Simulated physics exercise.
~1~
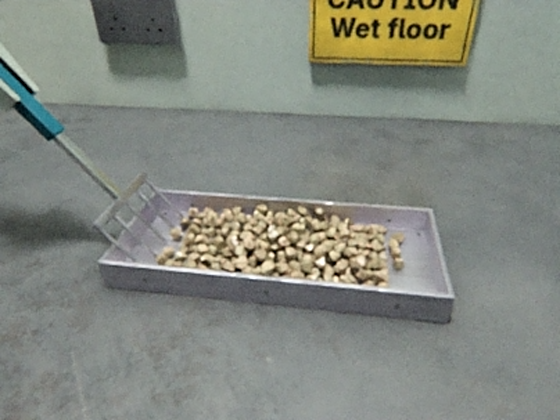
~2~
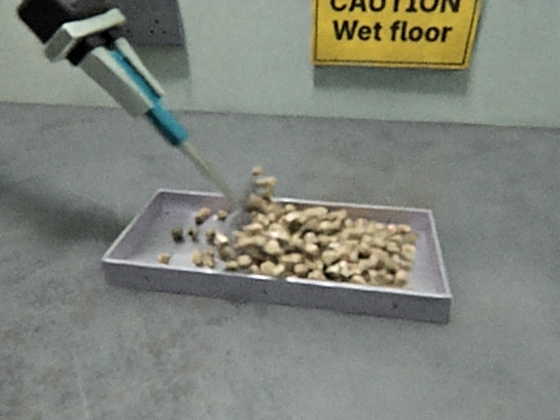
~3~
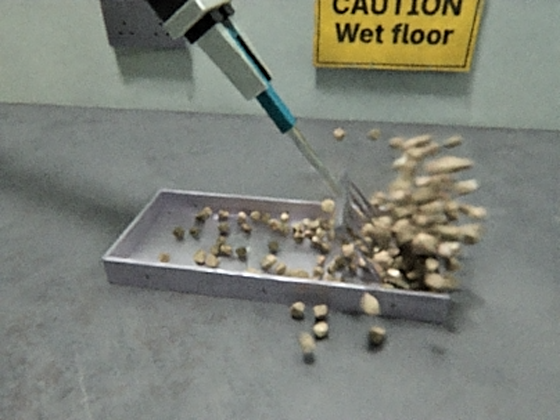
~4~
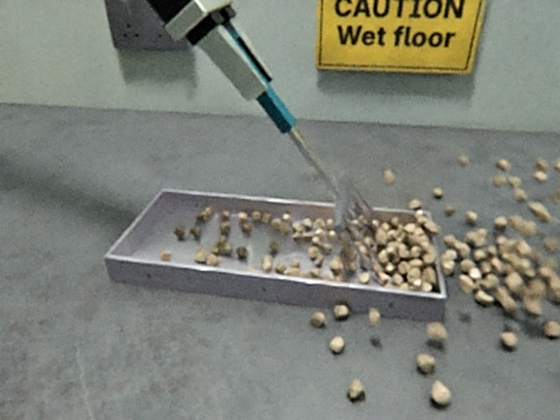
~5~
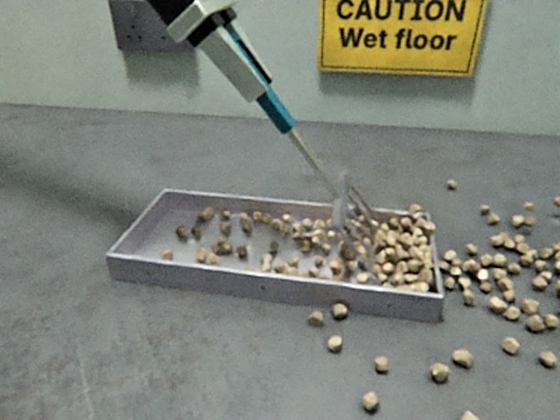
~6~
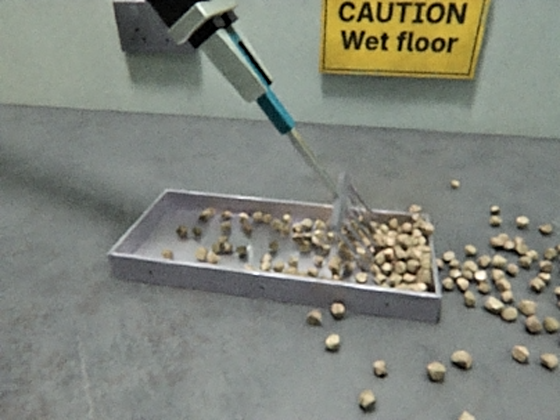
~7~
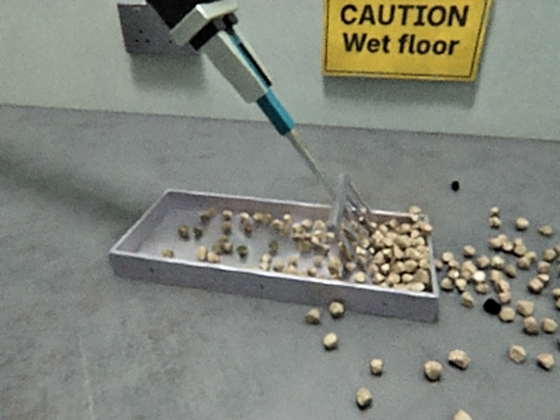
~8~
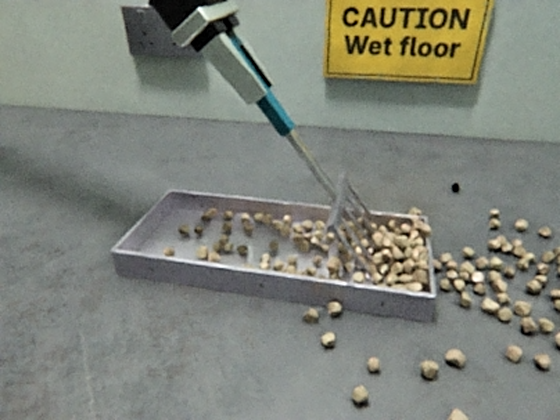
On a grey tabletop, a robot arm's fork sweeps pebbles right, spilling many beyond the tray.
